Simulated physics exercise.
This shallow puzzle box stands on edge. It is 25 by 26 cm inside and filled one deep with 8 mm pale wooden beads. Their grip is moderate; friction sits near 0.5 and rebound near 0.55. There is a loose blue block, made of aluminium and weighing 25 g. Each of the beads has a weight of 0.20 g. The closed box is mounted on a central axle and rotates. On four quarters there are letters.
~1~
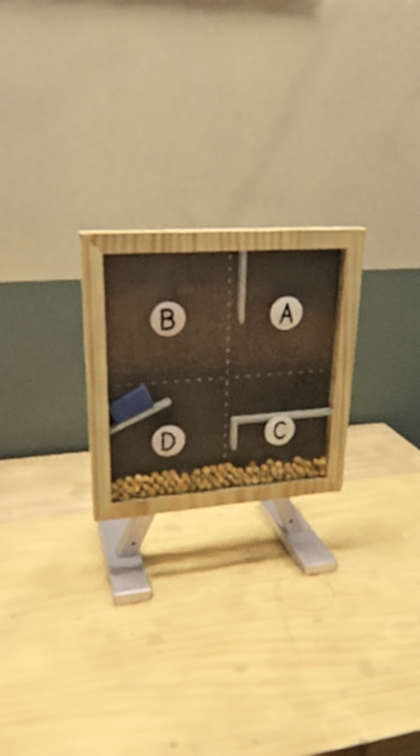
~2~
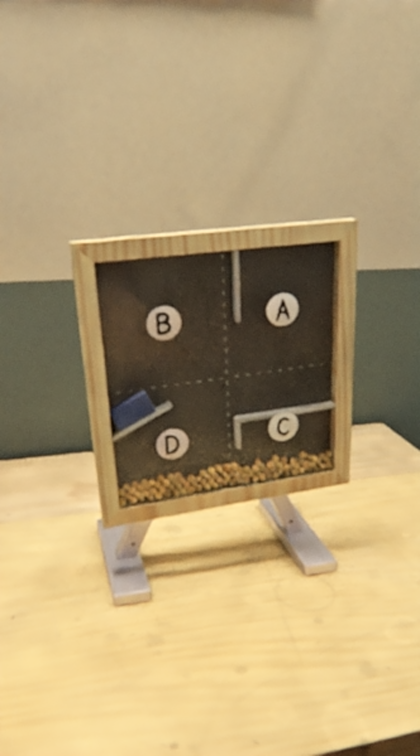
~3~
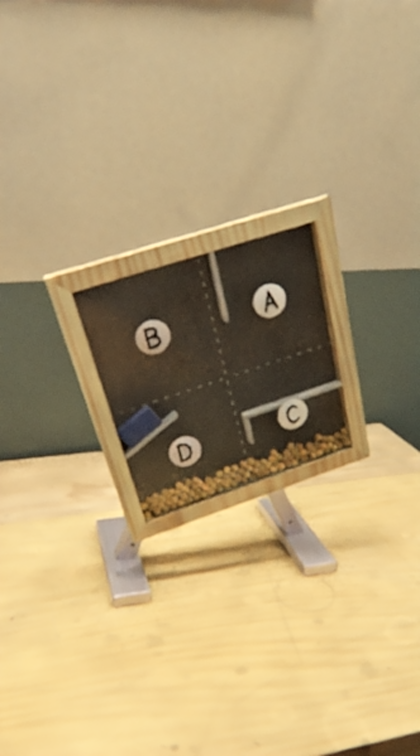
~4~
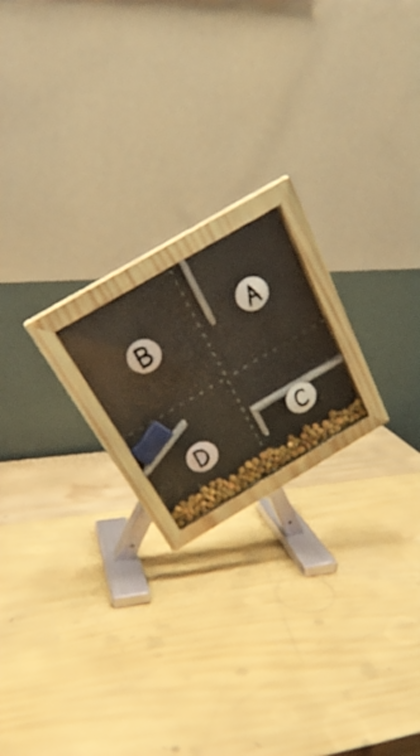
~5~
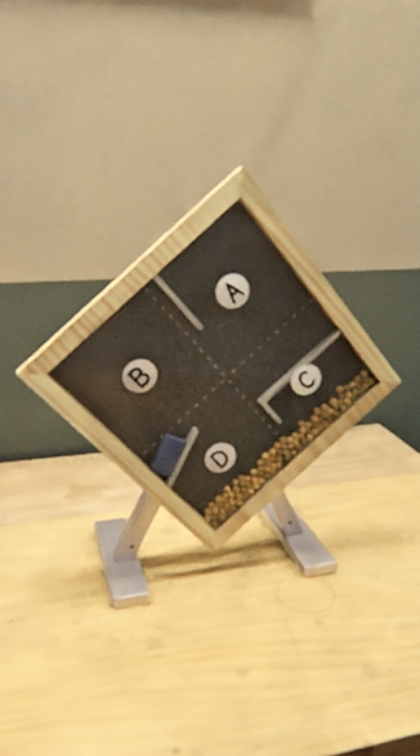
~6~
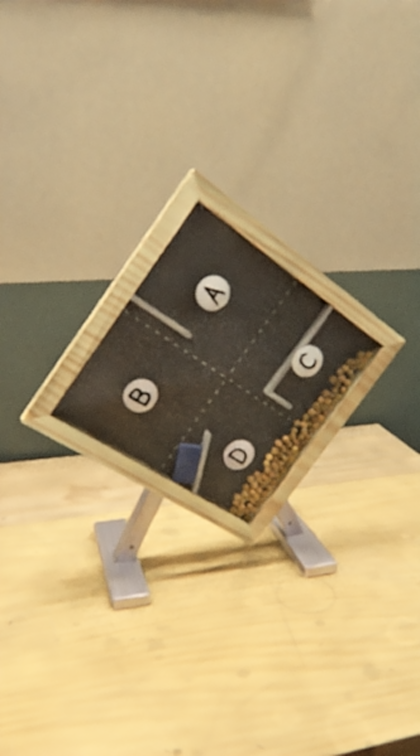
A square wooden-framed box on a stand turned steadily anticlockwise, from level to well past a diagonal tilt, while the pale beads stayed banked along its lettered panel's edge and the blue block rode round on its ledge.
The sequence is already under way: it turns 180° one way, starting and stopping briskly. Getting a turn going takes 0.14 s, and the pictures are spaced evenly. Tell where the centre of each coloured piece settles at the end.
I would say B.
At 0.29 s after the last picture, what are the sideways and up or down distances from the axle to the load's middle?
Position estimate: Right 11 cm, below 6 cm.
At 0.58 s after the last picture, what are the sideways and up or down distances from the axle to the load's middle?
About 11 cm right and 2 cm above.
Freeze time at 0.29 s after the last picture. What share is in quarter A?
Roughly 0 %.
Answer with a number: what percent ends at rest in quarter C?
That comes to near 0 percent.
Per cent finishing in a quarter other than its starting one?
I'd say something like 100 percent.
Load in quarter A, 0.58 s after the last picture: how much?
Share: Close to 0 percent.
Then, 0.29 s later than the last picture, it stands 102° anticlockwise; the beads' middle is 11 cm right of and 6 cm below the centre; D 100 %; blue block in D.
Then, 0.58 s later than the last picture, it stands 151° anticlockwise; the beads' middle is 11 cm right of and 2 cm above the centre; D 100 %; blue block in B.
Then, 0.82 s later than the last picture, it stands 180° anticlockwise; the beads' middle is 6 cm right of and 2 cm above the centre; A 5 %, B 20 %, D 75 %; blue block in B.
At rest 1.9 s after the last picture, it stands 180° anticlockwise; A 30 %, B 70 %, C 0 %, D 0 %; blue block in B.
